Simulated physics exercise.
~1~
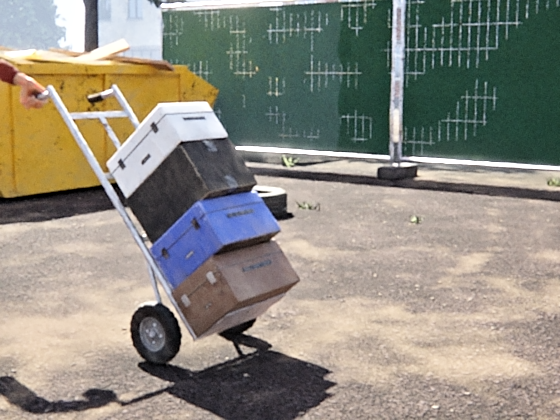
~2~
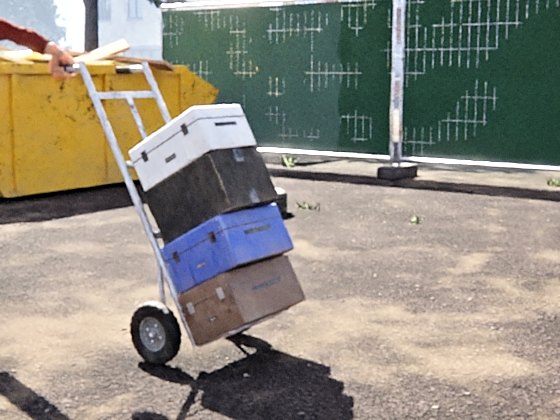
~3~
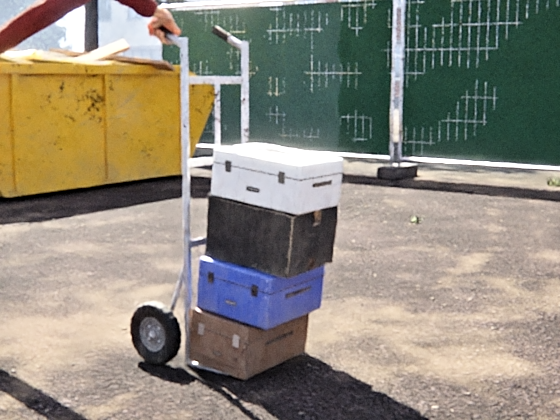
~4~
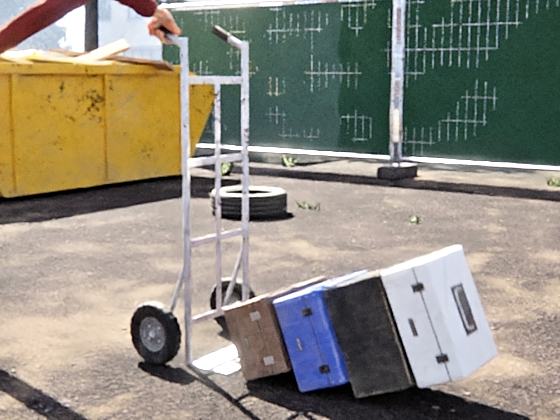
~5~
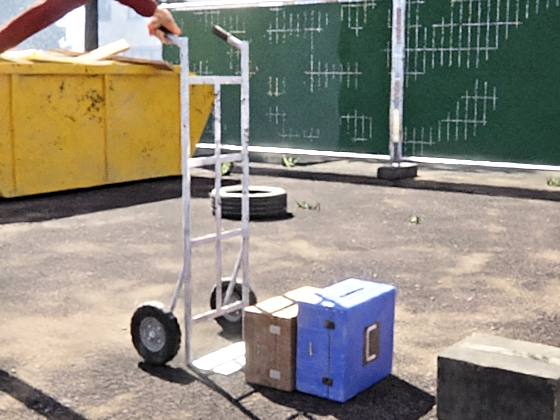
In a sunlit yard, a hand swinging a loaded sack truck upright, its four stacked boxes toppling forward onto the ground.
